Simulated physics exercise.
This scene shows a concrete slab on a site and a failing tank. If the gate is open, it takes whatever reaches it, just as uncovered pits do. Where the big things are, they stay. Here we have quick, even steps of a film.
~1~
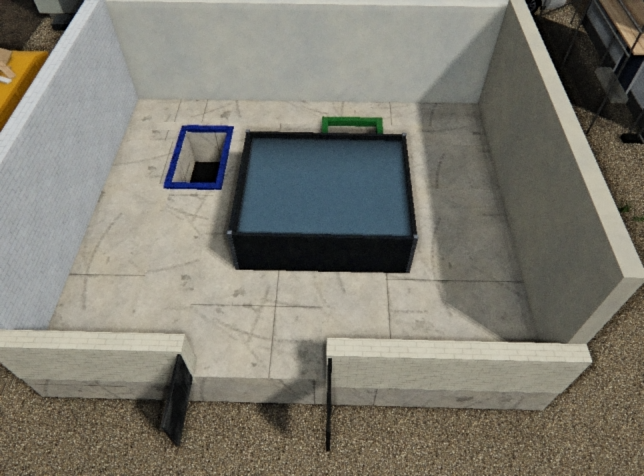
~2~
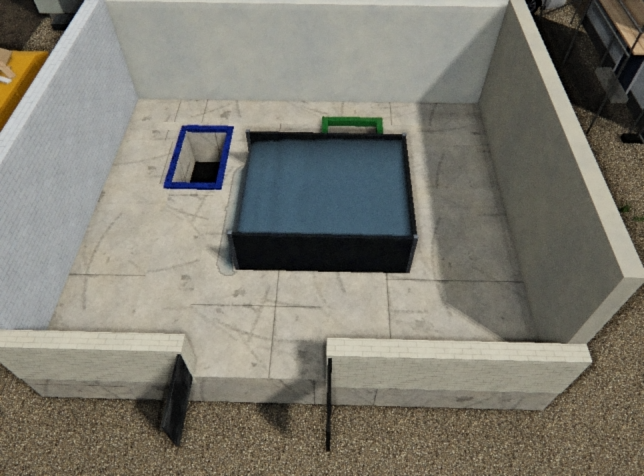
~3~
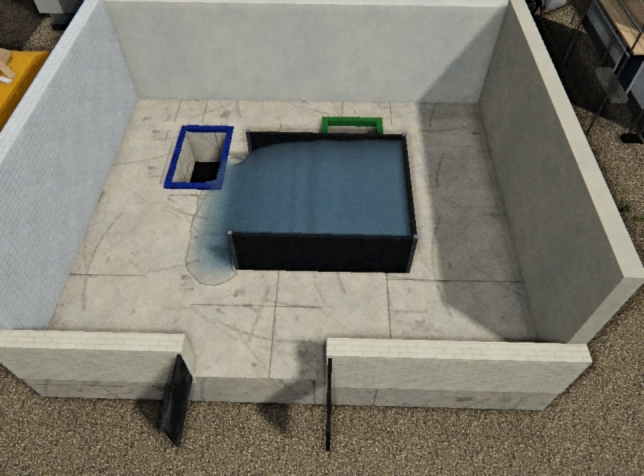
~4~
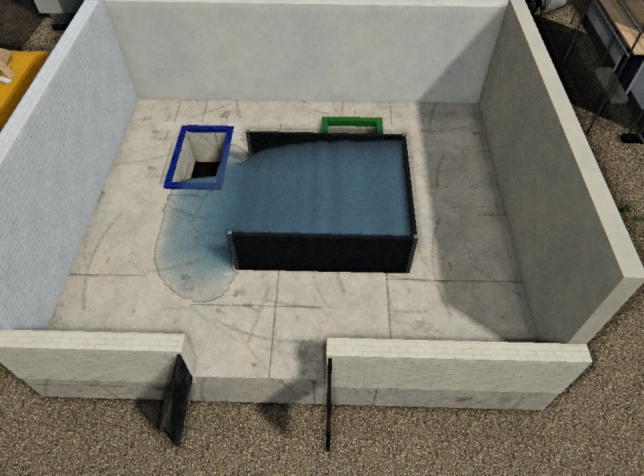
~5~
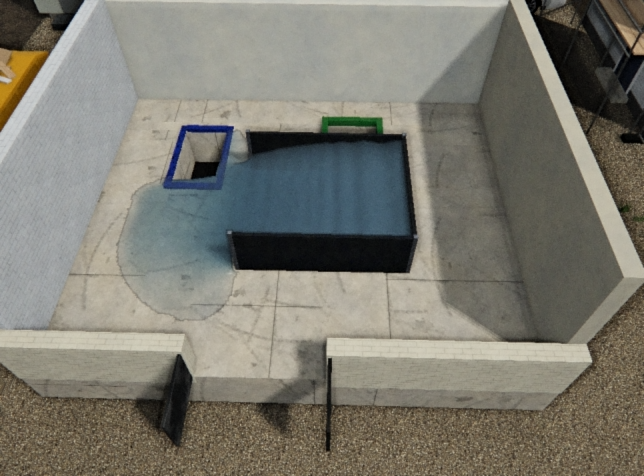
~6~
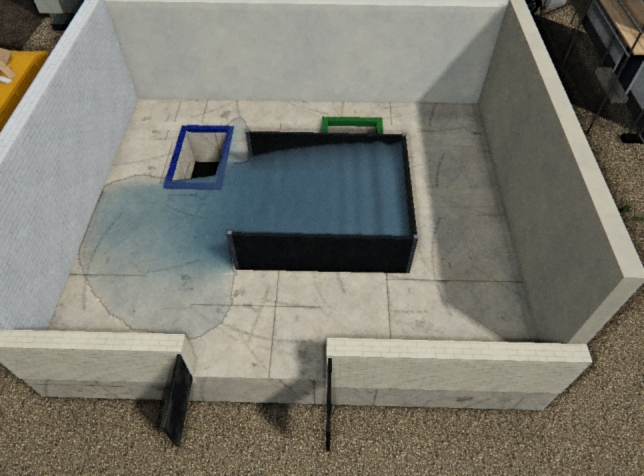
At the start, a dark tank full of blue water stands whole on a walled concrete slab, near a blue-edged pit and a green-edged one. Water pours from its left side, then spreads across the floor in a widening pool toward the left wall, curving around the blue-edged pit.
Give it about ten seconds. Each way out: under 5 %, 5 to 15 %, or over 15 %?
Result: The gate gets five to fifteen per cent; the blue pit gets in excess of fifteen per cent; the green pit gets shy of five per cent.
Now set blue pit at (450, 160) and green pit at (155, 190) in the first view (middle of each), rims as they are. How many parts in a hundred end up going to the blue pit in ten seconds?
Blue: About 10 %.
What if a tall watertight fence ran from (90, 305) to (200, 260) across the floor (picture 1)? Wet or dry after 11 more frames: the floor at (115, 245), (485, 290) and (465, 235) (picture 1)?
Result in the order given: Drowned, unaffected, unaffected.
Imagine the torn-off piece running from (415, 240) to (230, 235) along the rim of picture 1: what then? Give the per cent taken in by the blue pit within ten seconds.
The blue pit gets 2 per cent.
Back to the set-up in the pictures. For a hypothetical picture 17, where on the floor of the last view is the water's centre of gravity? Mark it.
I'd say near (217, 229).
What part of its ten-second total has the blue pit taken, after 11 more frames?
I make it 45 per cent.
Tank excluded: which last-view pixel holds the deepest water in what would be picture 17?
Check roughly (38, 356).
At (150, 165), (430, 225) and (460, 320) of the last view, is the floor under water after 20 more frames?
Taking them as listed, I'd call them soaked through, high and dry and high and dry.
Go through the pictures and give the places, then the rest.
In the first frame, the water tank at (324, 184) is whole and still.
In the second frame, water pours out at (245, 202) and has run to (232, 273).
In the third frame, the front is at (207, 279), out from the gap at (246, 205).
In the fourth frame, water pours out at (246, 206) and has run to (233, 147).
In the fifth frame, the front is at (148, 298), out from the gap at (246, 207).
In the sixth frame, the front is at (85, 245), out from the gap at (246, 207).
A moment on, water covers 30 % of the floor; the gate 0 %, the blue pit 6 %, the green pit 0 %.
Next, water covers 35 % of the floor; the gate 0 %, the blue pit 11 %, the green pit 0 %.
Then, water covers 55 % of the floor; the gate 1 %, the blue pit 16 %, the green pit 0 %.
Later, water covers 90 % of the floor; the gate 4 %, the blue pit 20 %, the green pit 1 %.
In the end, water covers 100 % of the floor; the gate 8 %, the blue pit 25 %, the green pit 1 %.
